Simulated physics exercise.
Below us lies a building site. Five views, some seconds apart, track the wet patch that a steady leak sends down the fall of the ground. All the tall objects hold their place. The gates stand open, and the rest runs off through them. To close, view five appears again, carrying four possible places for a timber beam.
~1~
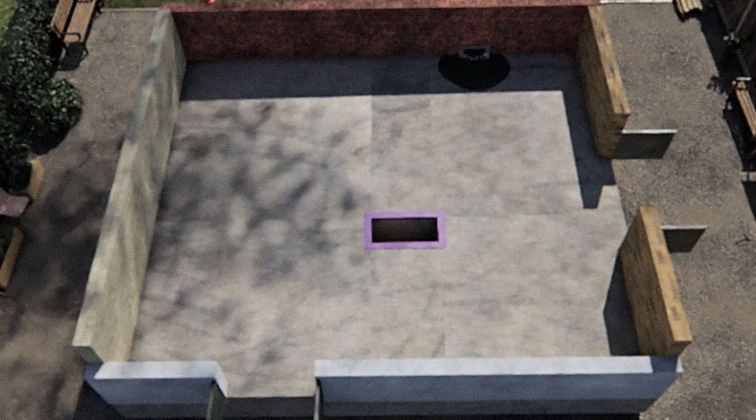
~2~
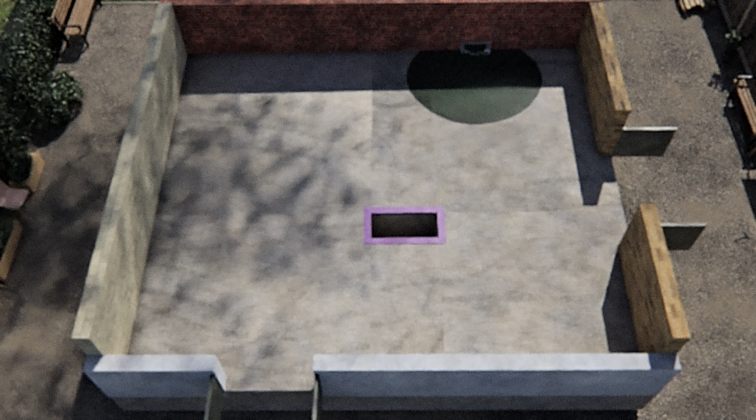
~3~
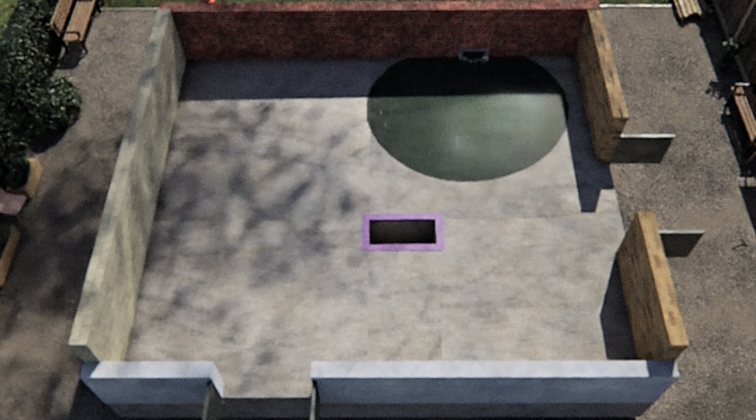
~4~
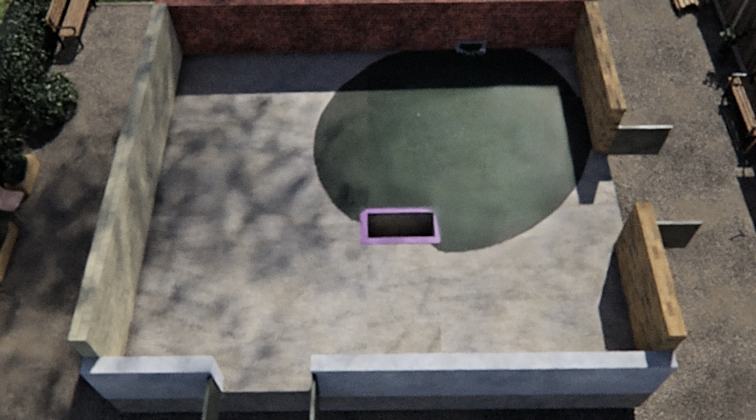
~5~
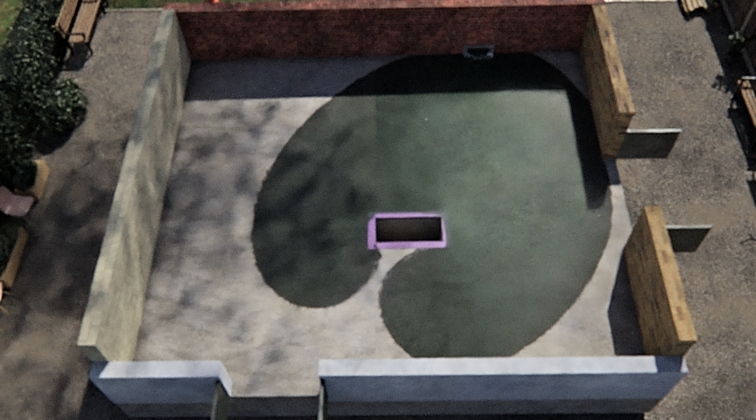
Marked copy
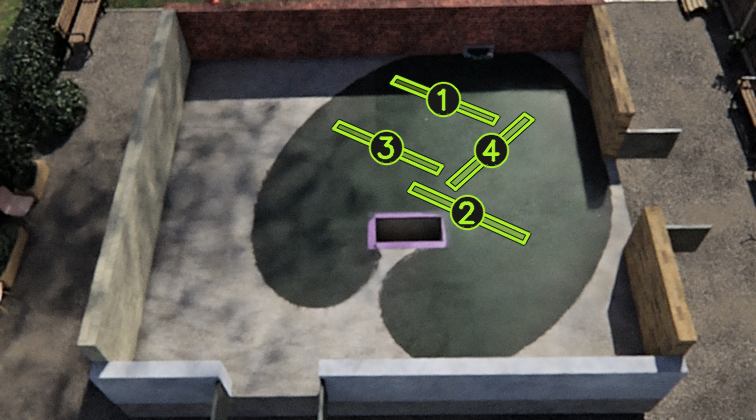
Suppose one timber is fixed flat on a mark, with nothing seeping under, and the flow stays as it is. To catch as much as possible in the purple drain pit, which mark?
Choose 4.
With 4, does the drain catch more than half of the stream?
No.
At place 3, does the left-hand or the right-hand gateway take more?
The left one.
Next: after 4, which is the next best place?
That is place 3.
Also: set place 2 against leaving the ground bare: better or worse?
It is worse.
On the marked copy, 1 from (394, 79) to (495, 120); 2 from (411, 187) to (526, 238); 3 from (336, 125) to (439, 169); 4 from (451, 185) to (528, 117).
If 1 is chosen, about 6 % of the stream goes into the purple drain pit, about 90 % out by the gates.
If 2 is chosen, about 6 % of the stream goes into the purple drain pit, about 90 % out by the gates.
If 3 is chosen, about 16 % of the stream goes into the purple drain pit, about 80 % out by the gates.
If 4 is chosen, about 32 % of the stream goes into the purple drain pit, about 66 % out by the gates.
